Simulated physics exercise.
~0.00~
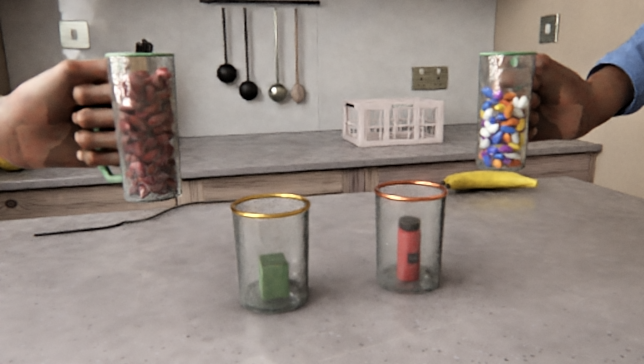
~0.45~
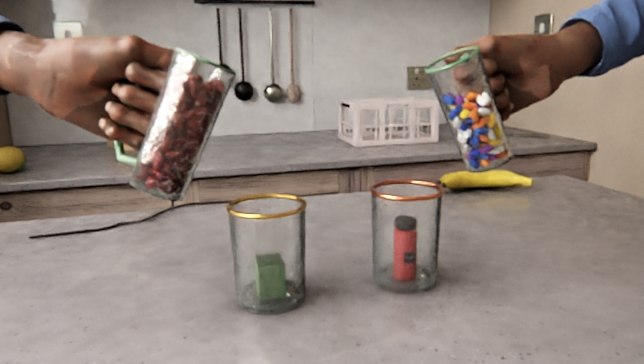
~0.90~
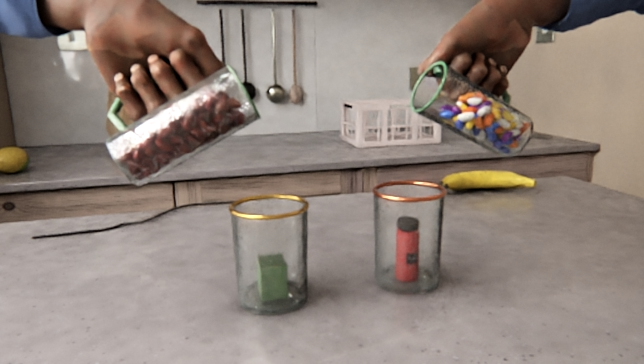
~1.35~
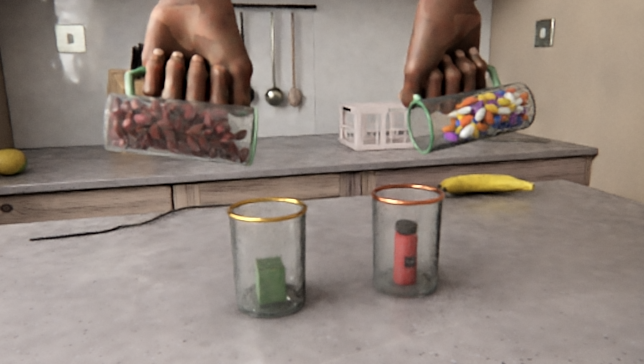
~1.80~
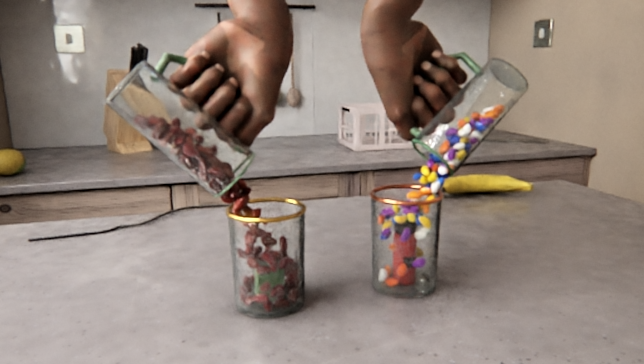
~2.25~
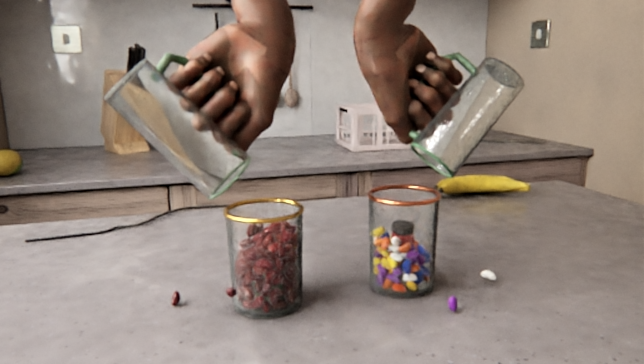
We see two hands tip cups of dark red pieces and colourful pieces over two glasses on a counter, emptying them until the left glass's green block is buried while the right glass's red object still shows, with a few stray pieces lying on the counter.
